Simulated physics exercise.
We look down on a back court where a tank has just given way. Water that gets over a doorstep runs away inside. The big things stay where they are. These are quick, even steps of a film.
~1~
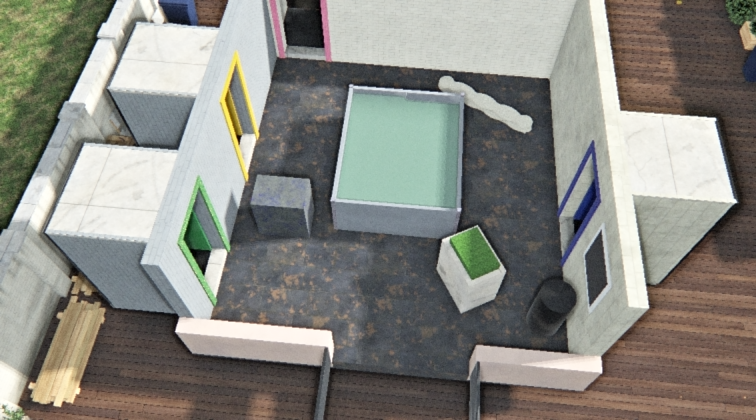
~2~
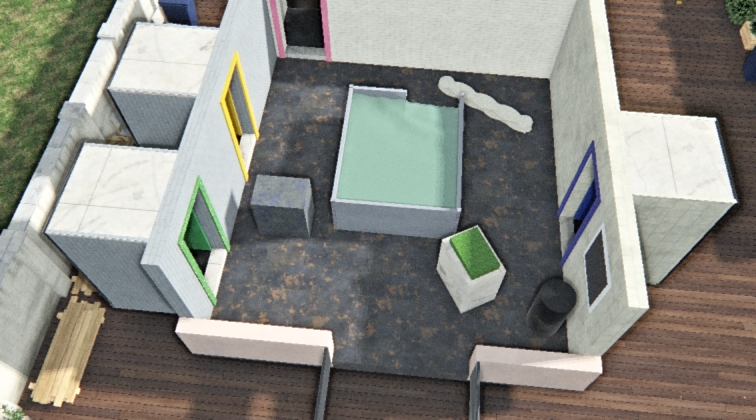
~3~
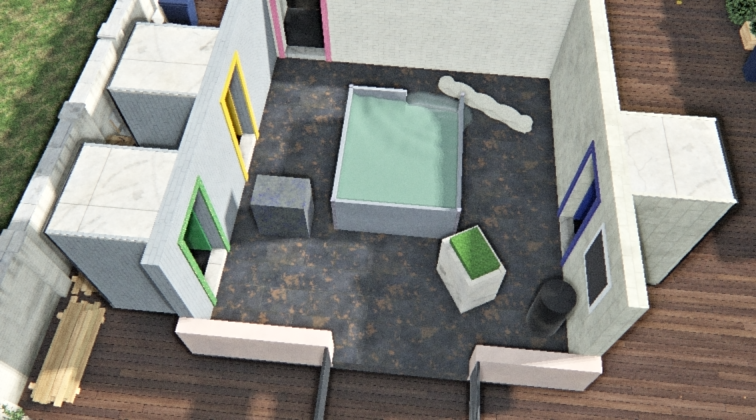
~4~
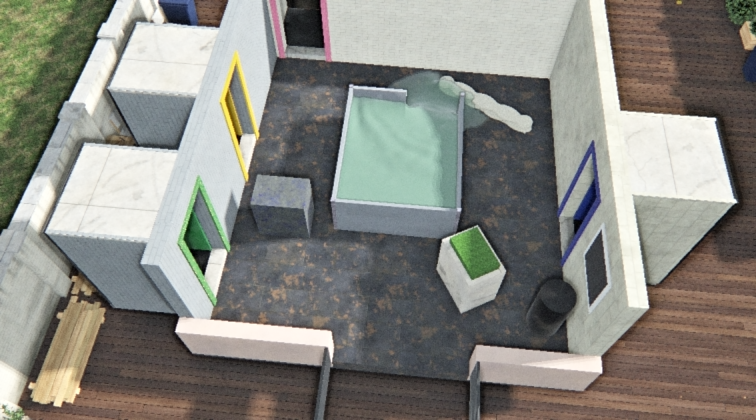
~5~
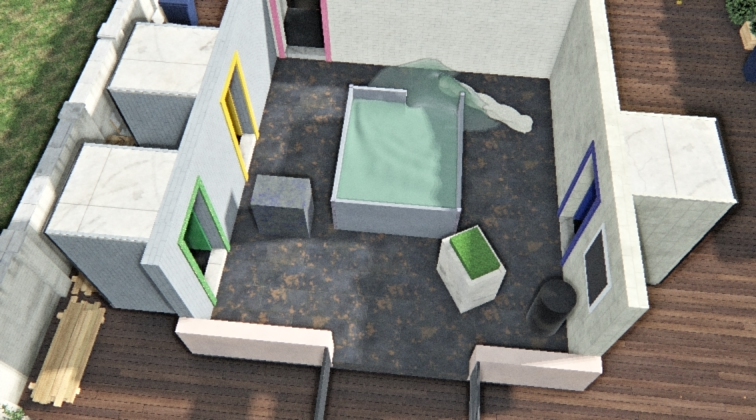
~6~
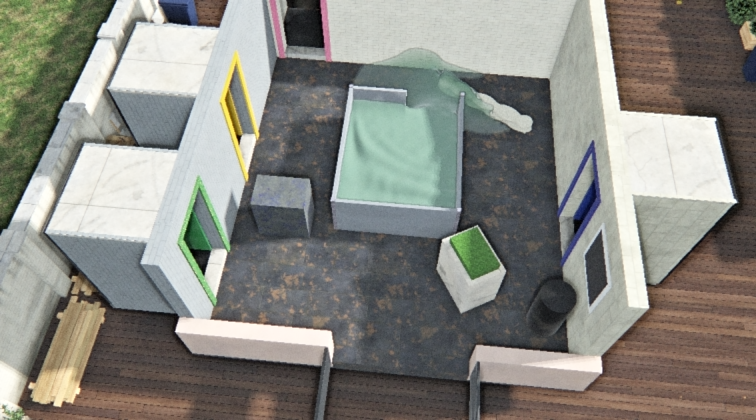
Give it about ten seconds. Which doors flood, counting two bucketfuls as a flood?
One by one: The blue door floods; the pink door floods; the yellow door holds within the limit; the green door holds within the limit.
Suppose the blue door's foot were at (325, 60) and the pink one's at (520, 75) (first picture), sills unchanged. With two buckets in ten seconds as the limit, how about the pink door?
In short: The pink door floods.
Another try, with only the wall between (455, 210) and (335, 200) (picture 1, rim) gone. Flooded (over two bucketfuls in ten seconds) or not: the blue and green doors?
Blue floods; green goes over.
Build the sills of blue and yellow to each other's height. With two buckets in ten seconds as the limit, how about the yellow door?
In short: Yellow passes that mark.
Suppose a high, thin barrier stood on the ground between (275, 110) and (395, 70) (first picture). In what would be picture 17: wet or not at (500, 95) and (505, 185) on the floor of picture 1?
In turn: Flooded, flooded.
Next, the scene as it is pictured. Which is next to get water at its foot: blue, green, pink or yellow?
It is the pink one.
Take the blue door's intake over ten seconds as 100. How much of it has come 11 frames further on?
Close to 0 %.
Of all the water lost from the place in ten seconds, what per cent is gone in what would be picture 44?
Some 25 per cent.
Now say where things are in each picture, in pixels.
The first picture shows the water tank at (401, 147) is whole and still.
In the second picture, the front is at a hidden place, out from the gap on the water tank's far side.
In the third picture, the front is at a hidden place, out from the gap on the water tank's far side.
In the fourth picture, the front is at (426, 74), out from the gap on the water tank's far side.
In the fifth picture, the front is at (393, 67), out from the gap on the water tank's far side.
In the sixth picture, water pours out on the water tank's far side and has run to (368, 65).
A moment on, water covers 25 % of the floor; the blue door not reached, the pink door wet at the sill, nothing in, the yellow door not reached, the green door not reached.
Next, water covers 45 % of the floor; the blue door wet at the sill, nothing in, the pink door wet at the sill, nothing in, the yellow door not reached, the green door not reached.
Then, water covers 65 % of the floor; the blue door under two buckets in, the pink door over two buckets in, the yellow door wet at the sill, nothing in, the green door wet at the sill, nothing in.
Later, water covers 95 % of the floor; the blue door under two buckets in, the pink door far over two buckets in, the yellow door wet at the sill, nothing in, the green door wet at the sill, nothing in.
In the end, water covers 95 % of the floor; the blue door over two buckets in, the pink door far over two buckets in, the yellow door wet at the sill, nothing in, the green door wet at the sill, nothing in.
